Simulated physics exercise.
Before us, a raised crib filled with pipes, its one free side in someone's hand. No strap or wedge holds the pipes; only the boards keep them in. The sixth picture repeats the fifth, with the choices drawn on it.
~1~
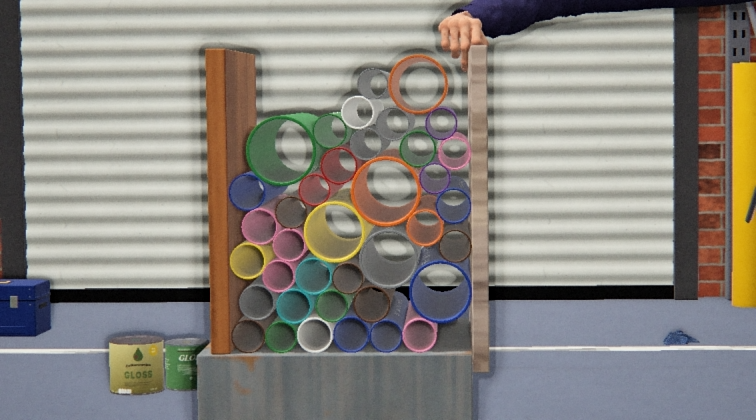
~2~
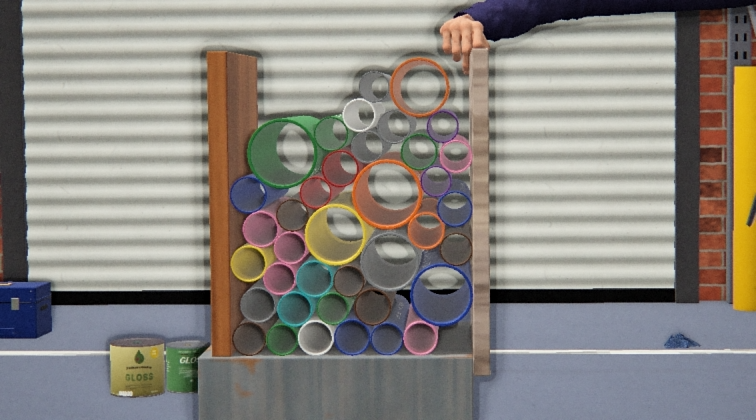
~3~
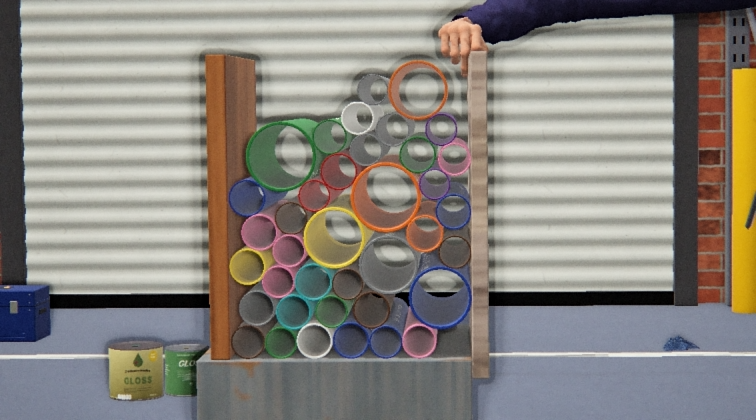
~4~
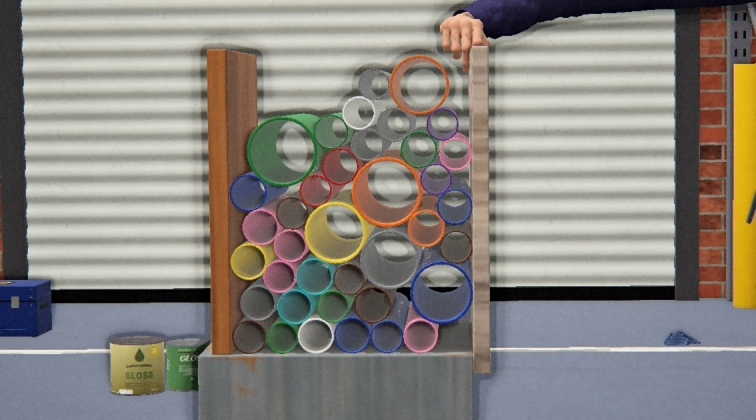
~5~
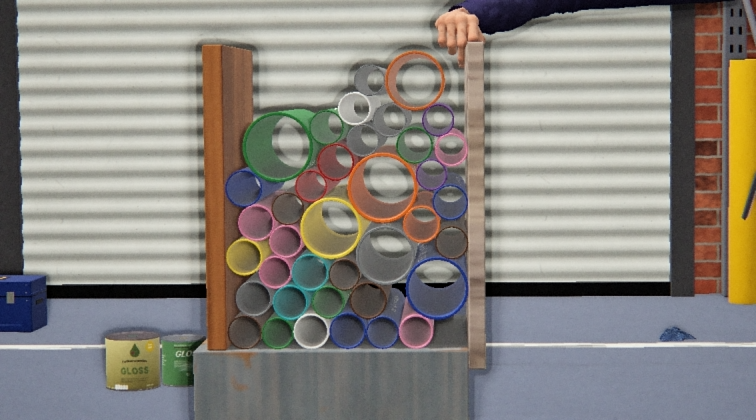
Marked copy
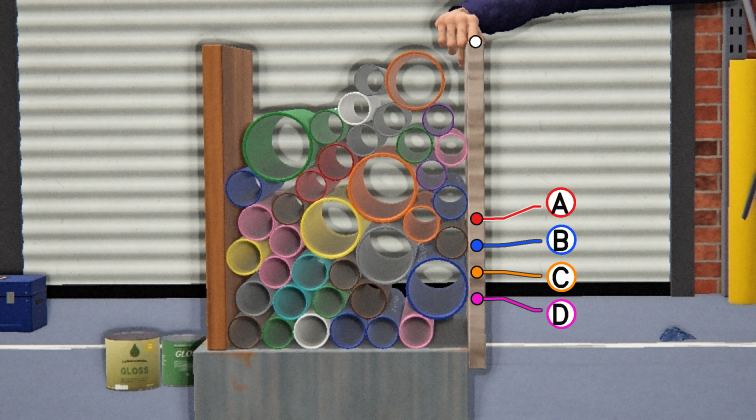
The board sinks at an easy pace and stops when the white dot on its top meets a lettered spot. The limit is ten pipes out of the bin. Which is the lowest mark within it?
It can be let down to B.
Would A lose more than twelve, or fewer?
Fewer than twelve.
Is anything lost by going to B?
Yes, at B.
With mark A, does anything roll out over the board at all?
At A: Yes.
On the marked copy, A at (477, 219); B at (477, 245); C at (477, 272); D at (477, 299); the white dot at (476, 41).
Taking B. A third of the way, top of the board (468, 126).
Two thirds of the way, top of the board (468, 219).
When it is over, top of the board (468, 245), eight out over the board.
As for the rest, A about five out over the board; C more than ten out over the board; D more than ten out over the board.
